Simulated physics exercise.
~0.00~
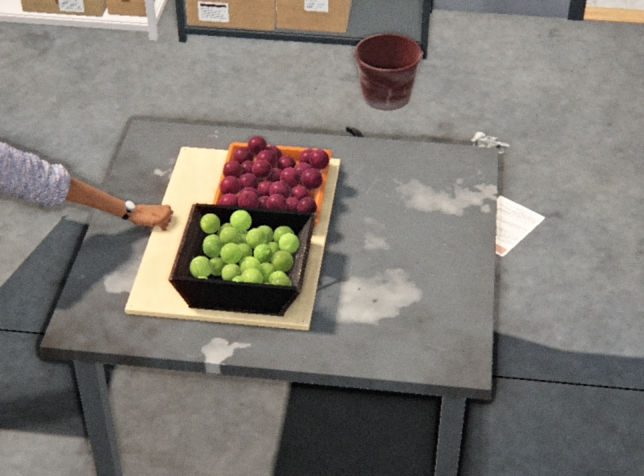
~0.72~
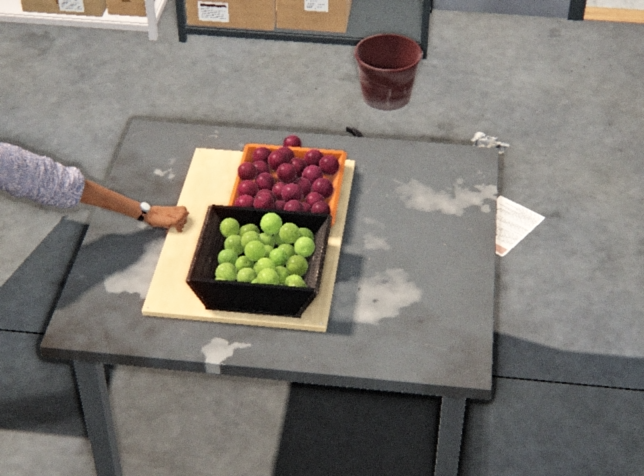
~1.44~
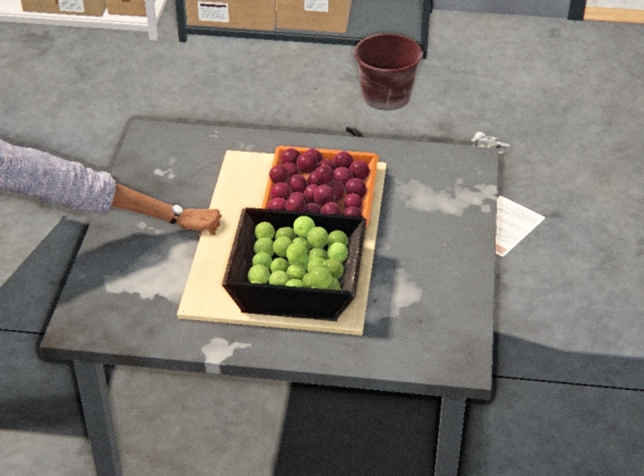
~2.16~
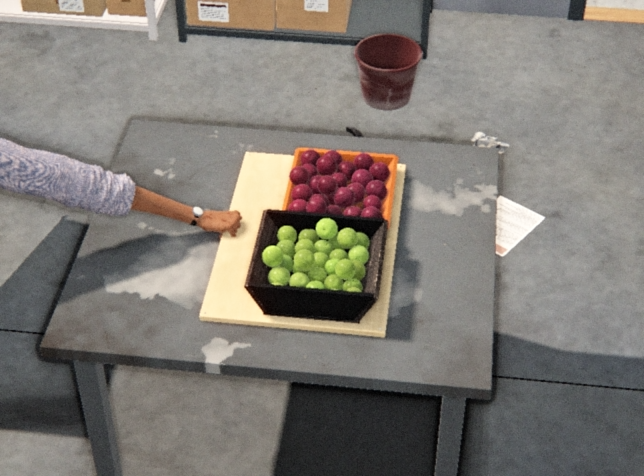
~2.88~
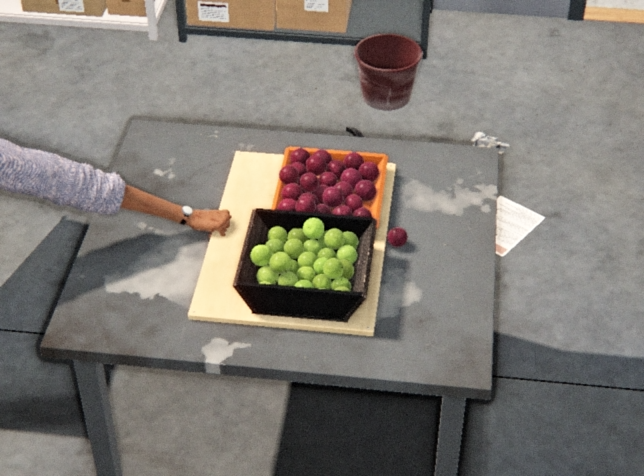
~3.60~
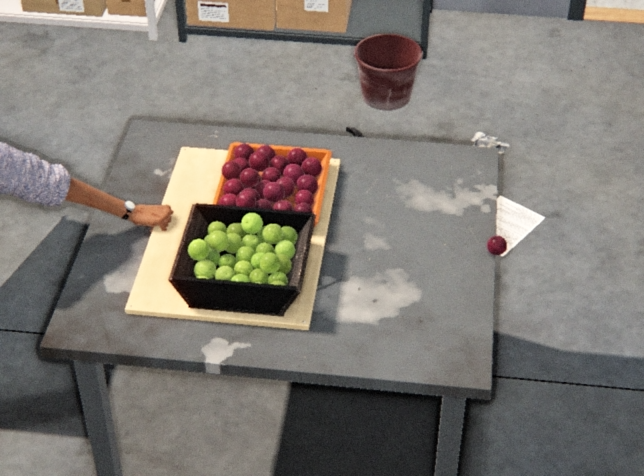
A pale board carrying an orange tray of dark red onions and a black tray of green apples slides to the right across a worn grey table, with a hand at its left edge. The heaped onions shift about in their tray as the board travels out. The hand and board then start back to the left, and a single red onion appears on the table just right of the trays. As the board returns to where it began, a red onion is seen at the table's right edge, beside a white sheet of paper, while the apples remain piled in the black tray.
